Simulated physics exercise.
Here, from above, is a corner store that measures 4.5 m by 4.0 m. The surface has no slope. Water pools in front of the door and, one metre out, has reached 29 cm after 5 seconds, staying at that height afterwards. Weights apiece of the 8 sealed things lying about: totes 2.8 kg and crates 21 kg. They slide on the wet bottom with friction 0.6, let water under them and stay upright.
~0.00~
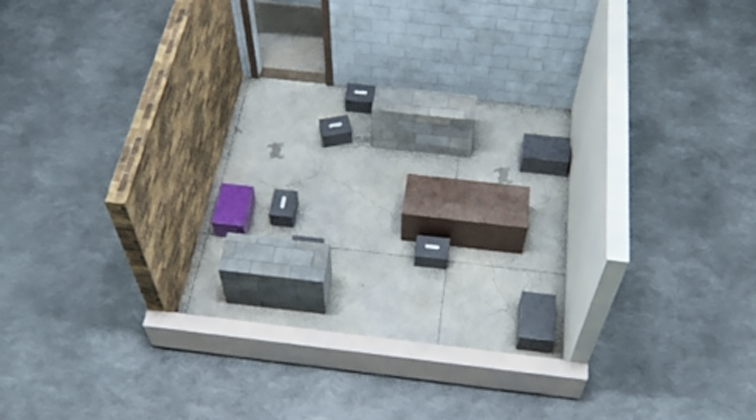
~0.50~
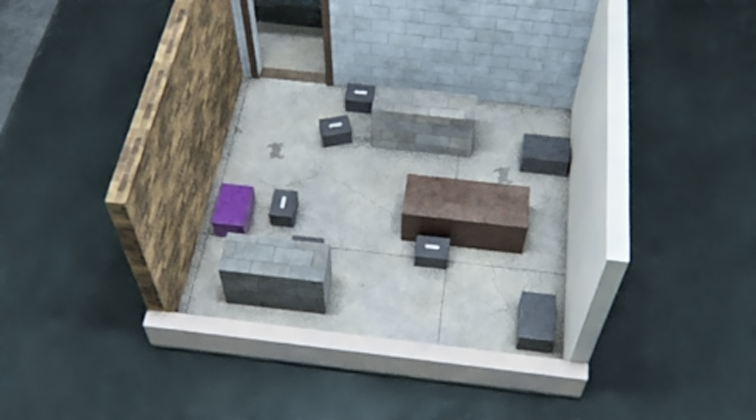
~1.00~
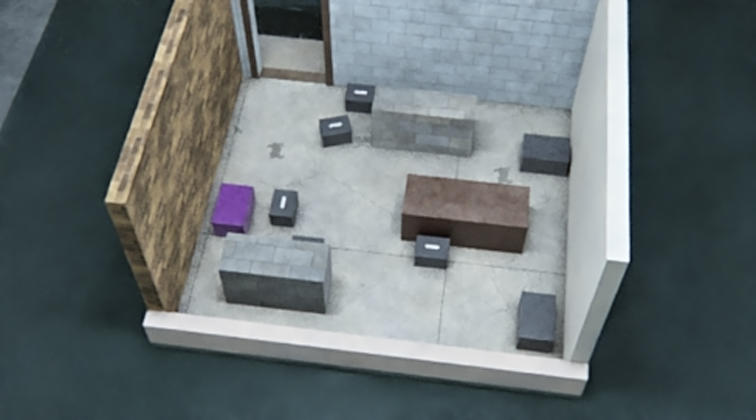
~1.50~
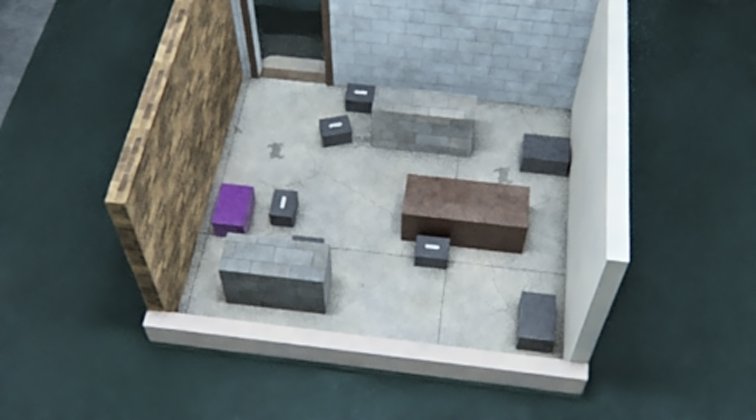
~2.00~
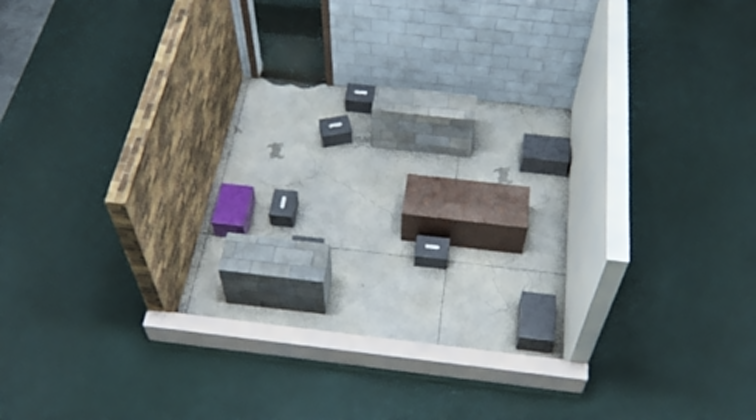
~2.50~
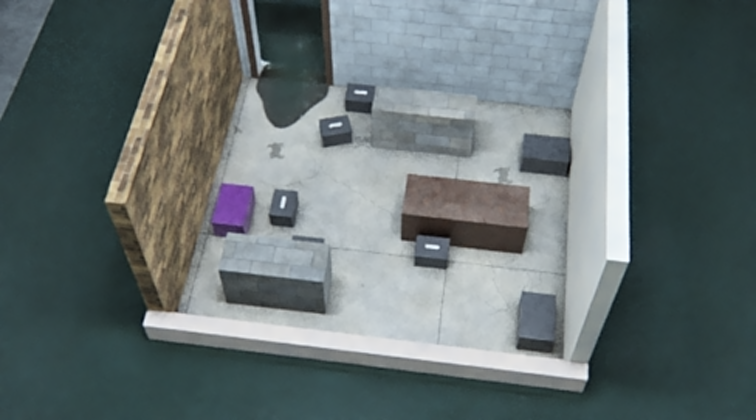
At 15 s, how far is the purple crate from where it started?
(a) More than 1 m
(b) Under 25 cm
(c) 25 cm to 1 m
Answer: C.
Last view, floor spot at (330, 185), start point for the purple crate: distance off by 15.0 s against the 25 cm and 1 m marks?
Short answer, it is taken a long way.
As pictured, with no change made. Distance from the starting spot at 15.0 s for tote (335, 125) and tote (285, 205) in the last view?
Net displacement, in order: 250 cm; 300 cm.
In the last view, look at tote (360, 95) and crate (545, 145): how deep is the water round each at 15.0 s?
Depths: Near 12 cm, then near 15 cm.
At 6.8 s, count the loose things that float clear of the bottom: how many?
I'd say 4 of them.
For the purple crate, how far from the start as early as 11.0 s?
By that time, close to 50 cm.
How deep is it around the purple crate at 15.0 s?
Close to 20 centimetres.
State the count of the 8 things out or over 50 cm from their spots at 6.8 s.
The answer is 3.
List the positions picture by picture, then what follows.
In the first frame, the purple crate at (233, 204), on the bottom; water covers 0.0 m2; 0 of 8 have shifted.
In the second frame, the purple crate at (233, 204), on the bottom; 0.0 m2 under water; 0 of 8 have shifted.
In the third frame, the purple crate at (233, 204), on the bottom; water covers 0.0 m2; 0 of 8 have shifted.
In the fourth frame, the purple crate at (233, 204) rests on the ground; 0.0 m2 under water; 0 of 8 have shifted.
In the fifth frame, the purple crate at (233, 204) rests on the ground; water covers 0.1 m2; 0 of 8 have shifted.
In the sixth frame, the purple crate at (233, 204) rests on the ground; 0.5 m2 under water; 0 of 8 have shifted.
After 3.5 s the purple crate is near (233, 204), 0.0 m from its start, aground; 0 afloat.
After 6.8 s the purple crate is near (236, 231), 0.4 m from its start, afloat; 4 afloat.
After 11.0 s the purple crate is near (218, 234), 0.5 m from its start, afloat; 5 afloat.
After 15.0 s the purple crate is near (218, 231), 0.5 m from its start, afloat; 8 afloat.
